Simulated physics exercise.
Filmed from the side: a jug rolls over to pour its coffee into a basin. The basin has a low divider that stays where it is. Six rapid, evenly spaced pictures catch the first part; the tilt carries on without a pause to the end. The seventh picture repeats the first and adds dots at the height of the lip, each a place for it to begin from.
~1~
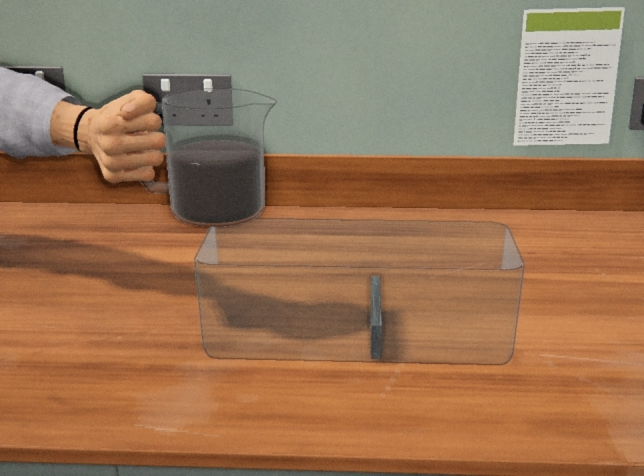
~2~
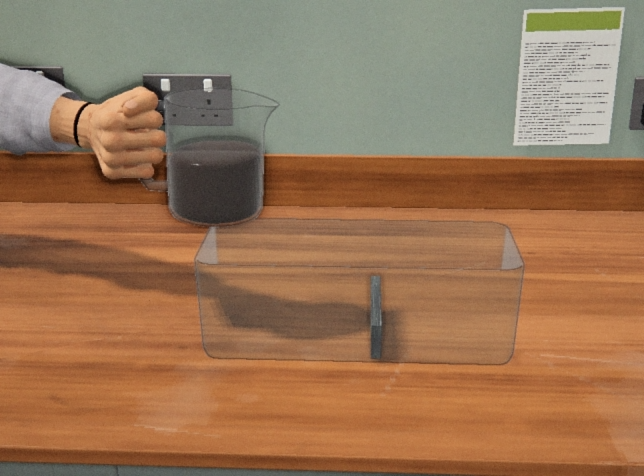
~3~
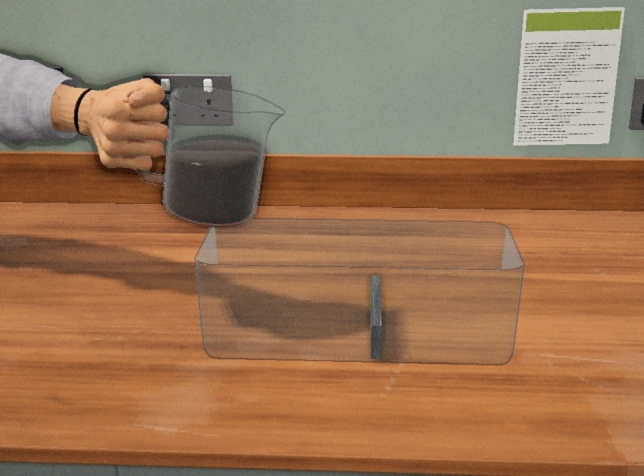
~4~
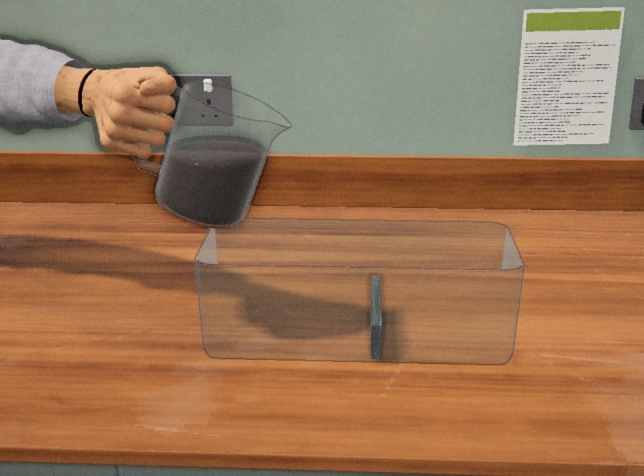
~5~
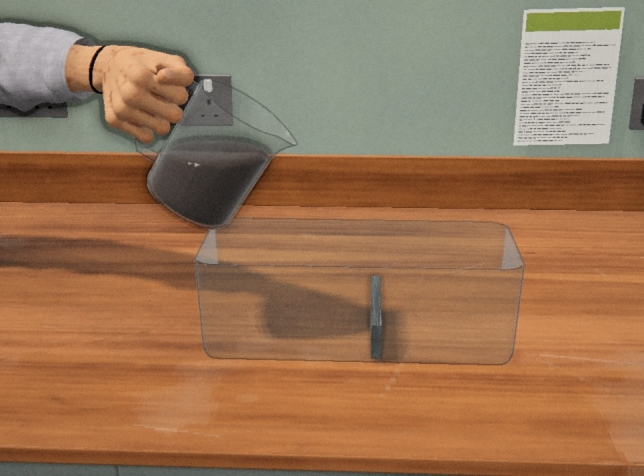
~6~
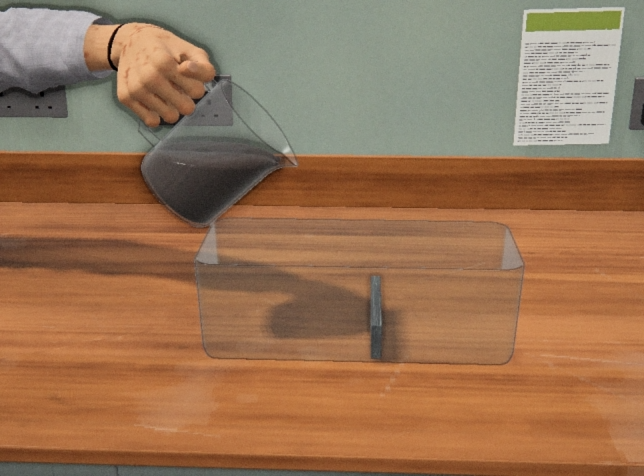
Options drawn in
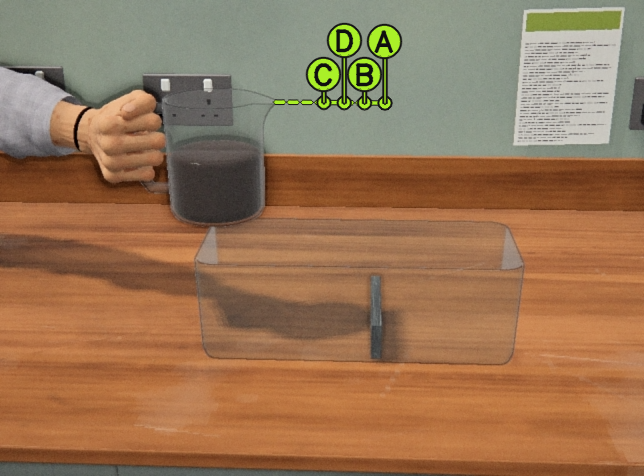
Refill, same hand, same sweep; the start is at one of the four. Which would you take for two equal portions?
Dot C.
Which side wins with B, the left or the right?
The right one.
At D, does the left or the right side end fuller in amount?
The right side.
On the marked copy, A at (384, 103); B at (364, 102); C at (323, 102); D at (344, 102).
With A, about 3 % ends left of the wall and 96 % right of it.
With B, about 5 % ends left of the wall and 95 % right of it.
With C, about 51 % ends left of the wall and 49 % right of it.
With D, about 12 % ends left of the wall and 88 % right of it.
